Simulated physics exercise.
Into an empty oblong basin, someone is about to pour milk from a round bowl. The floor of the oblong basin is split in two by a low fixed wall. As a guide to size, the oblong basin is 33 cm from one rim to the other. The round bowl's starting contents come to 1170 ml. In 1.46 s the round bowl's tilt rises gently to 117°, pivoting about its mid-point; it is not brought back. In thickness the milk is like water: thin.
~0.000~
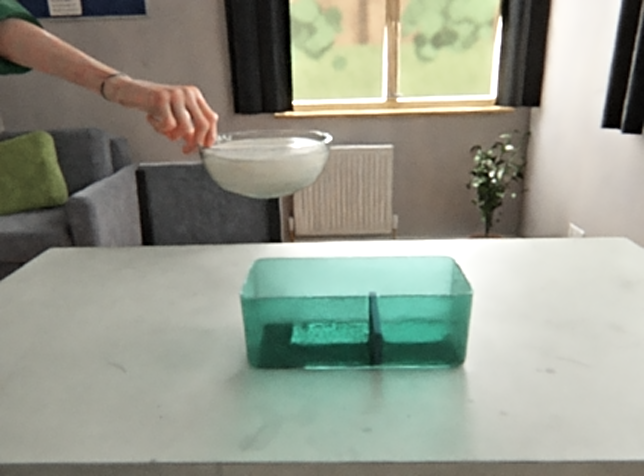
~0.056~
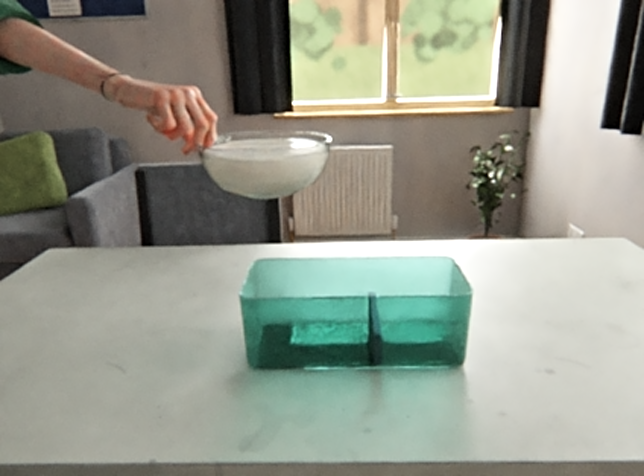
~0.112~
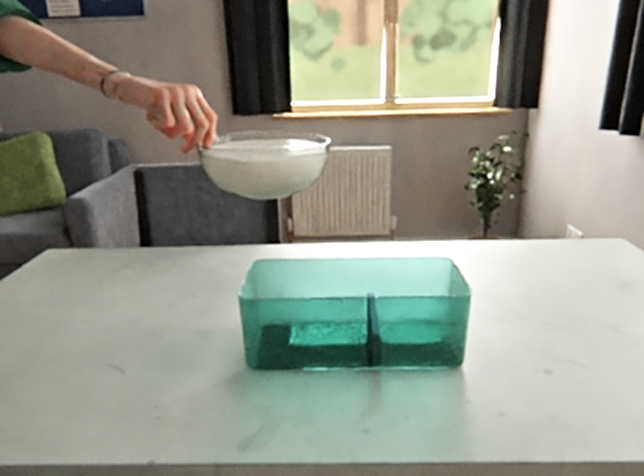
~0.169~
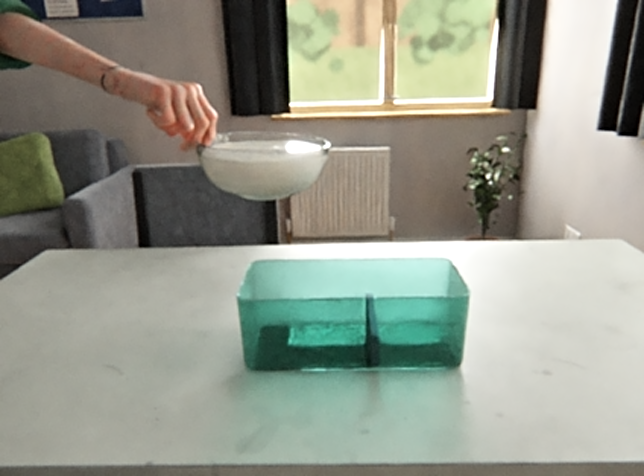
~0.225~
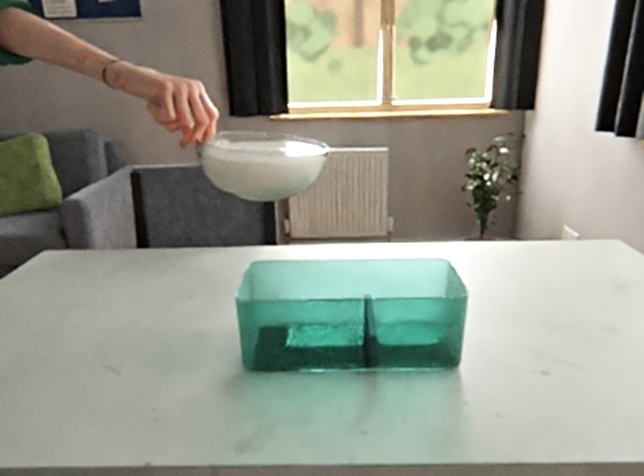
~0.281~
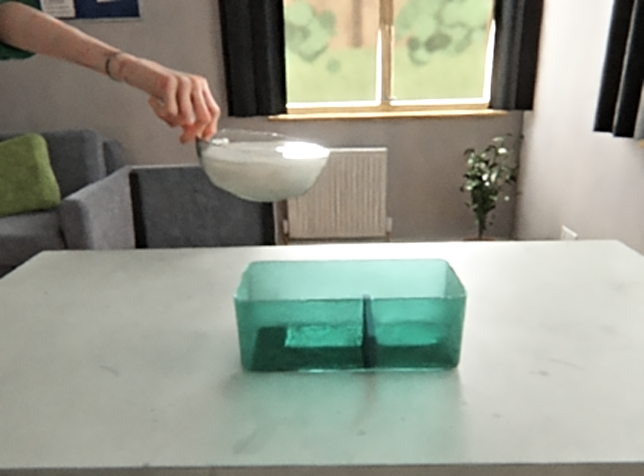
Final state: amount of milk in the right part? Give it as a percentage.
Approximately 60 %.
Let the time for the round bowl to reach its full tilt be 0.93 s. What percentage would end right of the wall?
In that case, some 45 percent.
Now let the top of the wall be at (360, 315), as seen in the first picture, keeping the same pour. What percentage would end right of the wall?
With the wall placed like that, close to 70 per cent.
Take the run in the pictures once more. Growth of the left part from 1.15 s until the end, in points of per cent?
Difference: Approx. 3 %.
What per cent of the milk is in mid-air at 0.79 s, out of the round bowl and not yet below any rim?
Near 40 per cent at that time.
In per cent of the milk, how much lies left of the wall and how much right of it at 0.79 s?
Near 4 on the left, 24 on the right.
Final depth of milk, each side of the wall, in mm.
16 mm left, 38 mm right.
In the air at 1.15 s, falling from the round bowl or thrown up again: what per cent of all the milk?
4 per cent or so.
After 0.79 s the tilt is 65° and 32 per cent is still to pour, 4 is left of the wall and 23 right of it.
After 1.15 s the tilt is 105° and 0 per cent is still to pour, 34 is left of the wall and 59 right of it.
After 1.54 s the tilt is 117° and 0 per cent is still to pour, 36 is left of the wall and 60 right of it.
After 1.96 s the tilt is 117° and 0 per cent is still to pour, 37 is left of the wall and 60 right of it.
In the end 37 per cent lies left of the wall, 60 right of it and 4 outside.
